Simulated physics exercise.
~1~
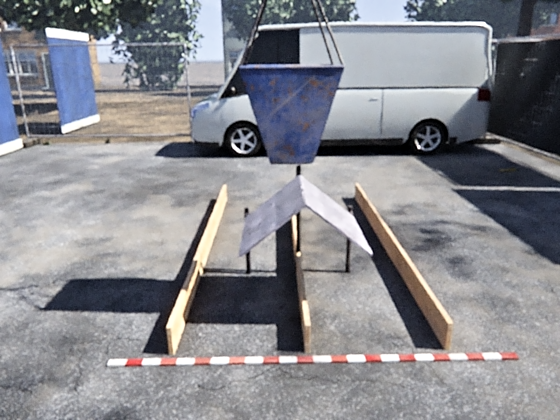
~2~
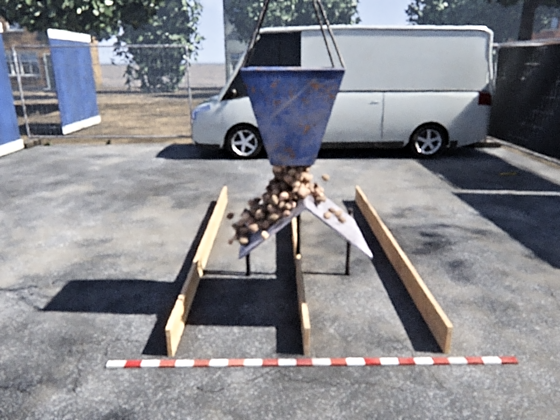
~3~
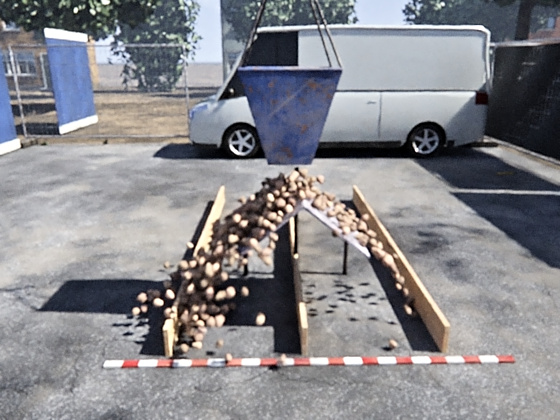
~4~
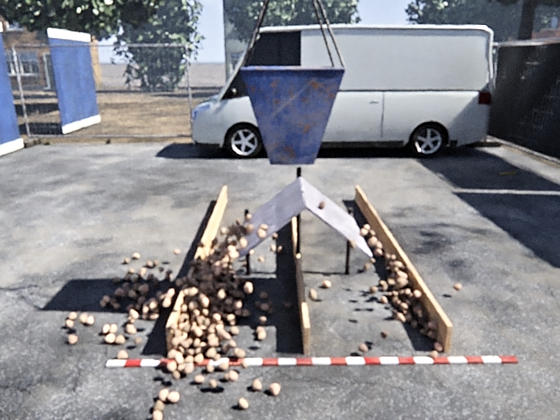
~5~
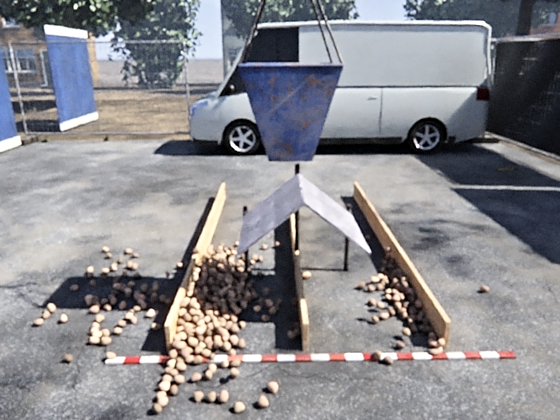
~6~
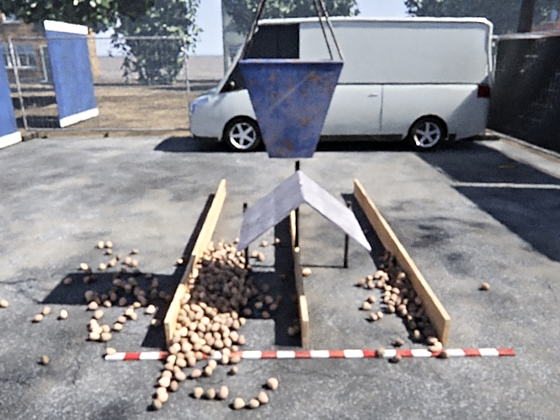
The clip opens on a parking lot where a blue skip hangs still above a fixed steel ridge and three wooden boards, with a white van parked behind. Round brown stones pour from the bottom of the skip and pile onto the peak of the ridge. They slide down both slopes, most of them to the left, and some spill over the left board. The steel clears as the last stones drop and roll outward. At the end, most stones lie in the left bay and past its front edge, with smaller groups in the right bay and left of the boards.
